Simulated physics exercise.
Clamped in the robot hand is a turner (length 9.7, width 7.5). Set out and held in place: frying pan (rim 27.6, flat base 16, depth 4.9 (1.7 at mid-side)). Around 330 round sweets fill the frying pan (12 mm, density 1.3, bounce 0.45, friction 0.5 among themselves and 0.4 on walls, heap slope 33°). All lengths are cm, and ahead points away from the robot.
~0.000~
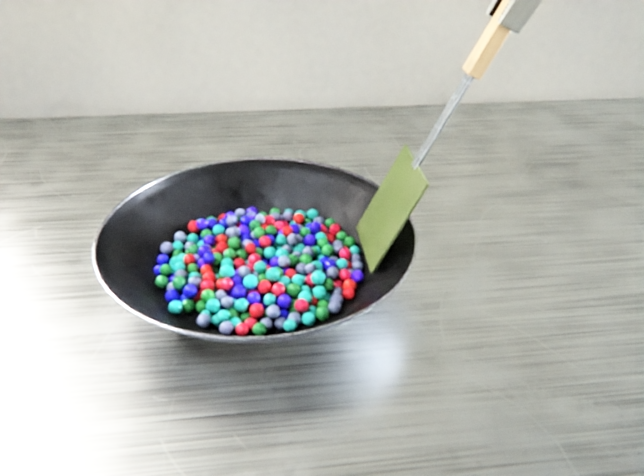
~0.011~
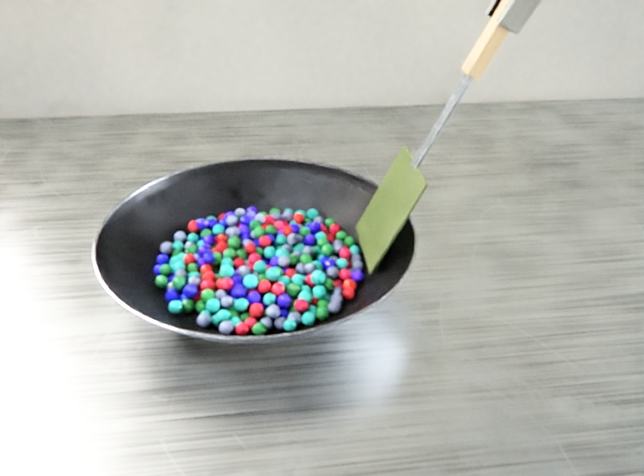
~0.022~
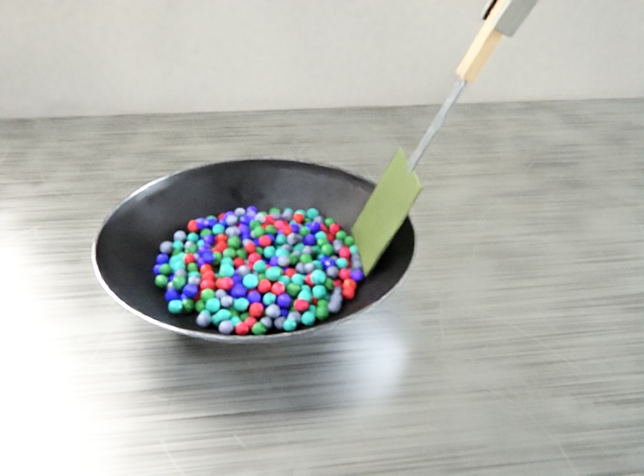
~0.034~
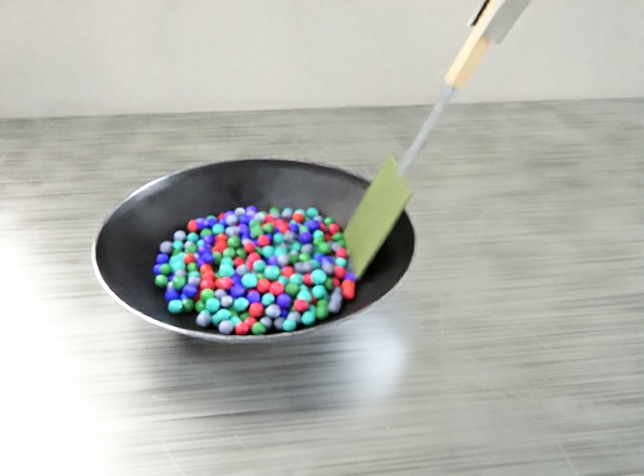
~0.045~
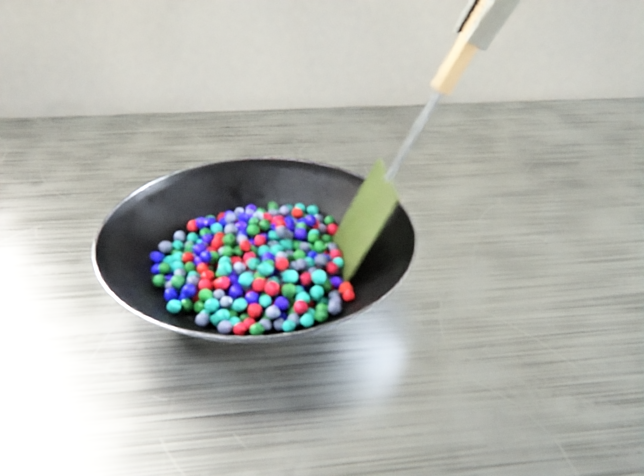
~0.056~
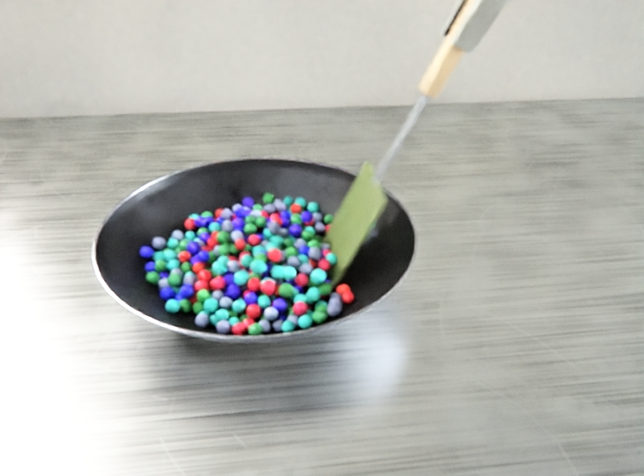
A green turner moves left through a black frying pan, pushing small colourful balls leftward.
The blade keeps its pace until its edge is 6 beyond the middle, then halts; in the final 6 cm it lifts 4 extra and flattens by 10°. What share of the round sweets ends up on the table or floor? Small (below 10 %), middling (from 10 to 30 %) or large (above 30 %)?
Share on the table or floor: Small (below 10 %).
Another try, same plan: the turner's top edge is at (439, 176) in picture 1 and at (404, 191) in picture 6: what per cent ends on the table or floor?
Some 0 per cent.
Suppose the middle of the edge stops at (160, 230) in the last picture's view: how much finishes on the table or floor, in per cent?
About 15 per cent.
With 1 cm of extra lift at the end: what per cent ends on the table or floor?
About 5 per cent.
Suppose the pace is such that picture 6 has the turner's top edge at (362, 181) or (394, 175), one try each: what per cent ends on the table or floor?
About 15 and 0 per cent.
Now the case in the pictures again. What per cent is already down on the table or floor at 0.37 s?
About 5 per cent.
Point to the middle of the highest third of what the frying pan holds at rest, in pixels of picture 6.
Around (164, 252).
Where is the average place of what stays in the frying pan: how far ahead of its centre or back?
Roughly 4.5 cm ahead.
After 0.10 s, sloping 65°, highest piece 14 above the table; 332 in the frying pan, 2 on the blade or in flight.
After 0.14 s, sloping 62°, highest piece 22 above the table; 332 in the frying pan, 2 on the blade or in flight.
After 0.37 s, sloping 55°, highest piece 34 above the table; 315 in the frying pan, 16 on the table or floor, 3 on the blade or in flight.
After 1.42 s, sloping 55°, highest piece 5 above the table; 315 in the frying pan, 19 on the table or floor.
At rest, 315 in the frying pan, 19 on the table or floor. That is 6 % on the table or floor.
